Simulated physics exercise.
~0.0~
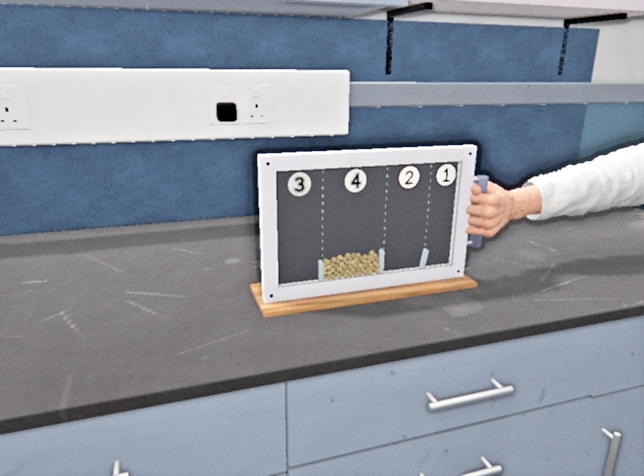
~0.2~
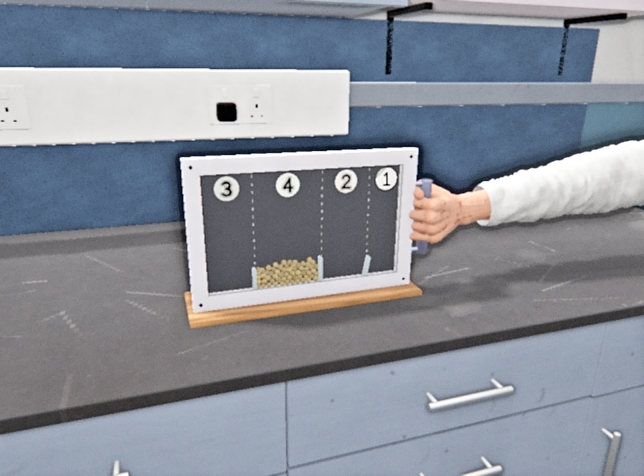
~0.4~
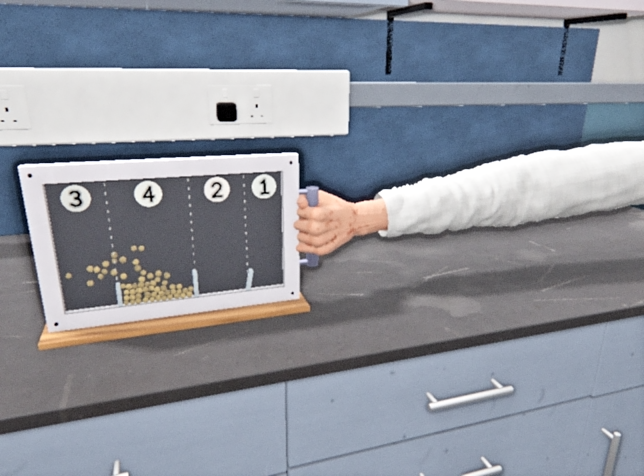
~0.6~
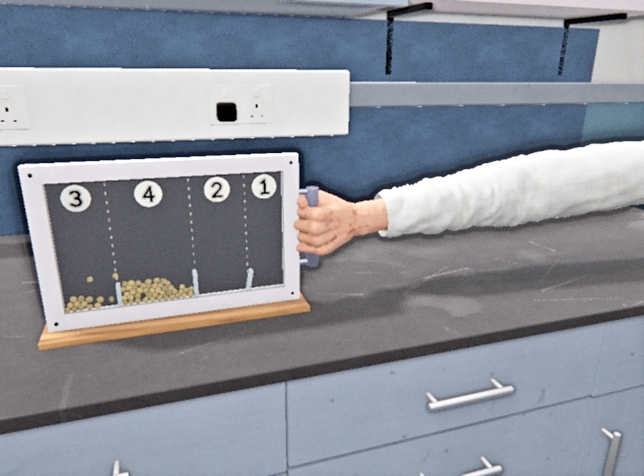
A shallow white-framed case with a dark face and a wooden base stands on a grey counter, seen from a fixed view in front, with blue drawers below and a white socket panel on the blue wall behind. Small pale beads lie heaped between two low dividers in the strip marked four. A white-sleeved hand grips the handle on the right and slides the case left. As it reaches the left side, beads spray leftward over the divider into strip three. The case stays put while they drop, leaving some in strip three and most in four.
